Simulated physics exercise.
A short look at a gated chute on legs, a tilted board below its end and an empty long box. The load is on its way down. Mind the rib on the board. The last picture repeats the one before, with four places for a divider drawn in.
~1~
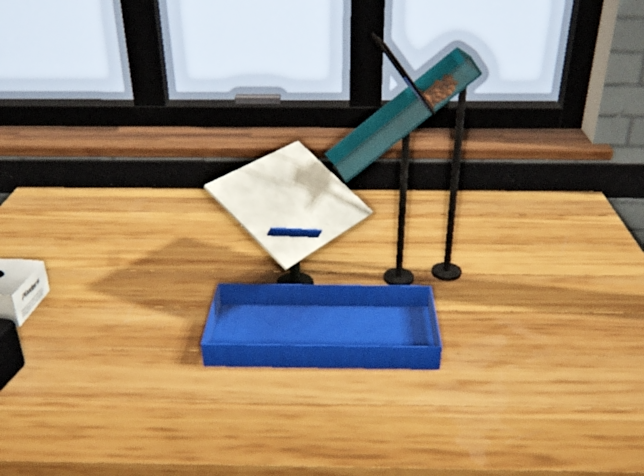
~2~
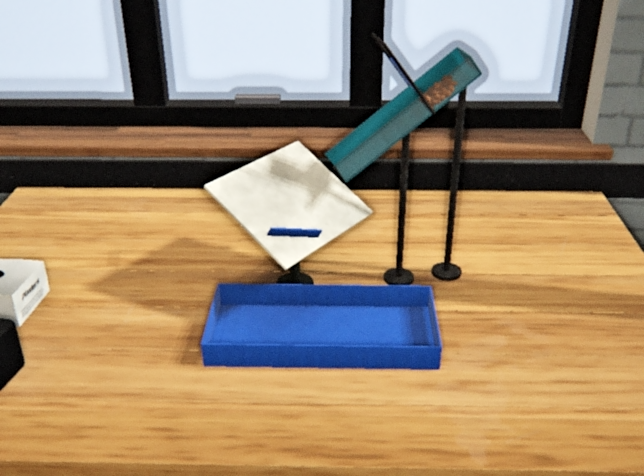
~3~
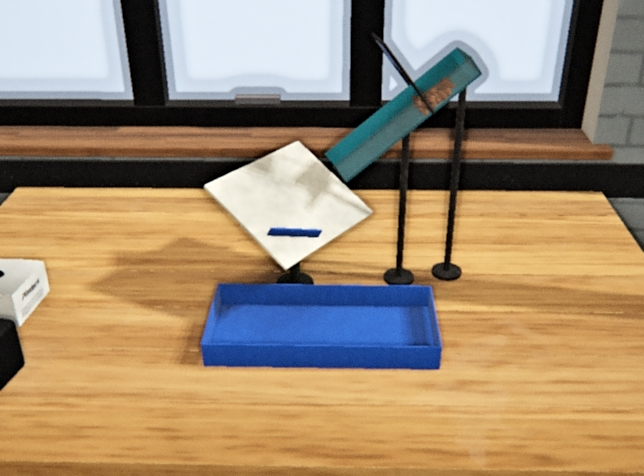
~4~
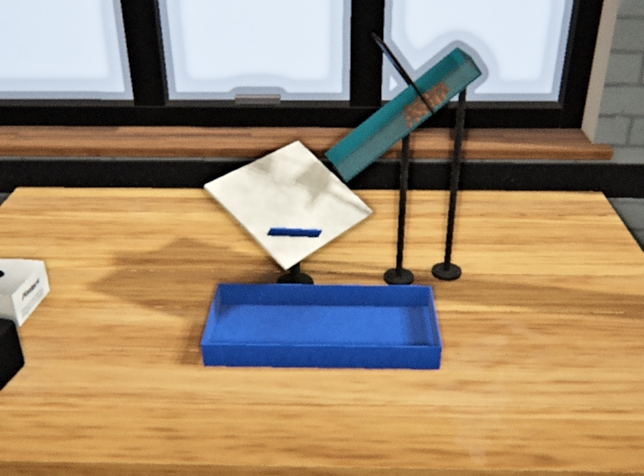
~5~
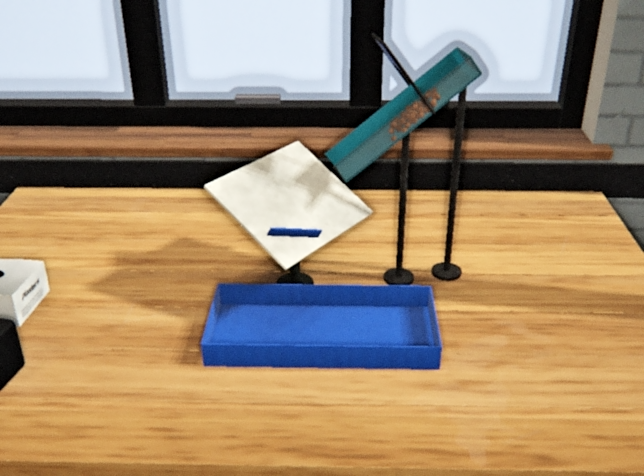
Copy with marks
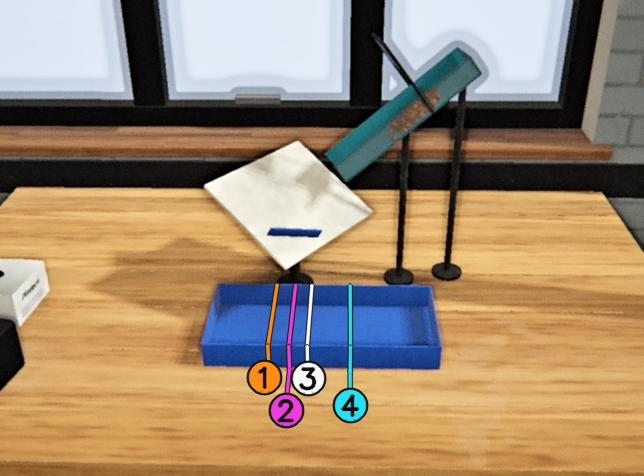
On a wooden table by a window, small brown bits slide slowly down and leftward inside a slanted teal chute on black legs, spreading out slightly, while the tilted pale board with its blue rib and the empty blue box stay still.
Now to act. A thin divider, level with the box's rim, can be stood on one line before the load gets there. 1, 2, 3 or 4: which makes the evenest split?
The best line is 4.
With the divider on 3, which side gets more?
Right.
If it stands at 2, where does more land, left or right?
Right.
On the marked copy, line 1 crosses the front rim at (267, 345); line 2 crosses the front rim at (288, 345); line 3 crosses the front rim at (307, 345); line 4 crosses the front rim at (350, 346).
For line 1, of what is caught, not one piece on the left of the divider, every piece on the right.
For line 2, of what is caught, not one piece on the left of the divider, every piece on the right.
For line 3, of what is caught, not one piece on the left of the divider, every piece on the right.
For line 4, of what is caught, roughly half on the left of the divider, roughly half on the right.
